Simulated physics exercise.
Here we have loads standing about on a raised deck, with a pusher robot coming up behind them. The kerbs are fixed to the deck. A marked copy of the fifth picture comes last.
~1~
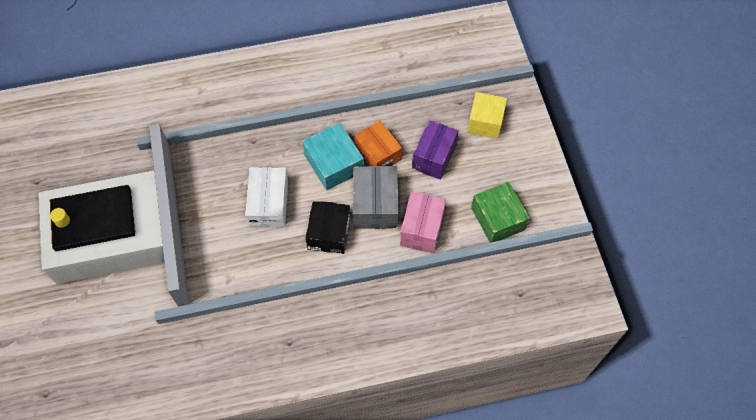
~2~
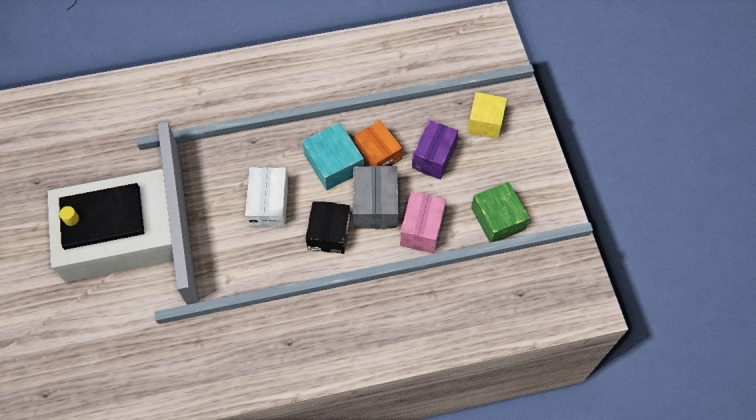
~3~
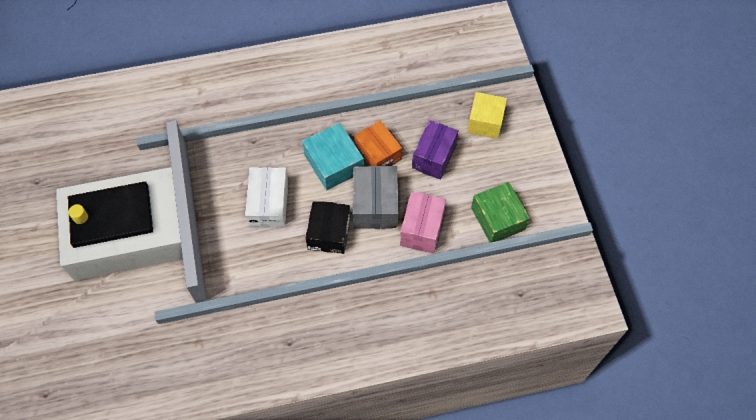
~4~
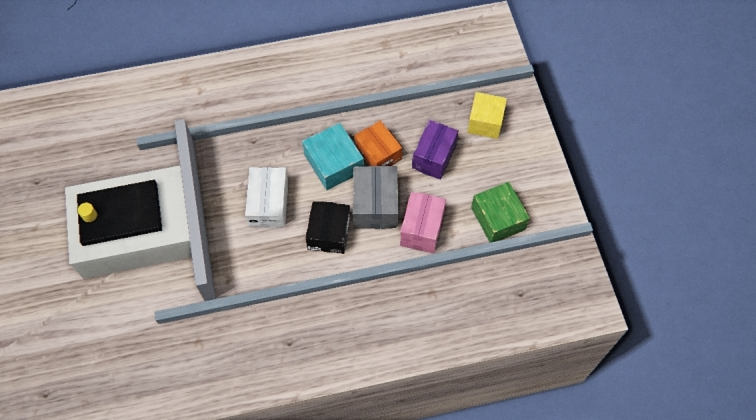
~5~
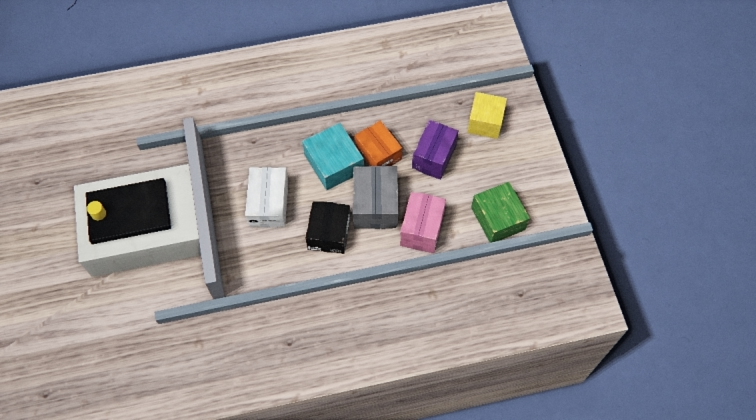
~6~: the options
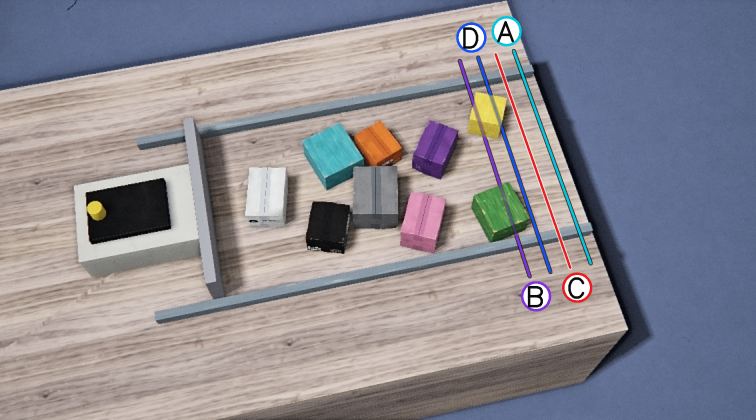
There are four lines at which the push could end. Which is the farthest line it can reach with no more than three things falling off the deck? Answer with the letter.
It should halt at B.
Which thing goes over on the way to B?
It is the green crate.
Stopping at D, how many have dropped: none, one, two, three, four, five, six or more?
By then, five.
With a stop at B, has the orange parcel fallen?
By then, no.
On the marked copy, A at (550, 150); B at (492, 161); C at (530, 154); D at (512, 158).
Taking B. A third of the way, robot (245, 187); pink box (429, 222); black parcel (349, 237).
Two thirds of the way, robot (352, 167); green crate (538, 206); yellow crate (494, 103).
When it is over, robot (432, 151); green crate over the edge; purple box (548, 120); one fallen.
As for the rest, A drops nine; C drops five; D drops five.
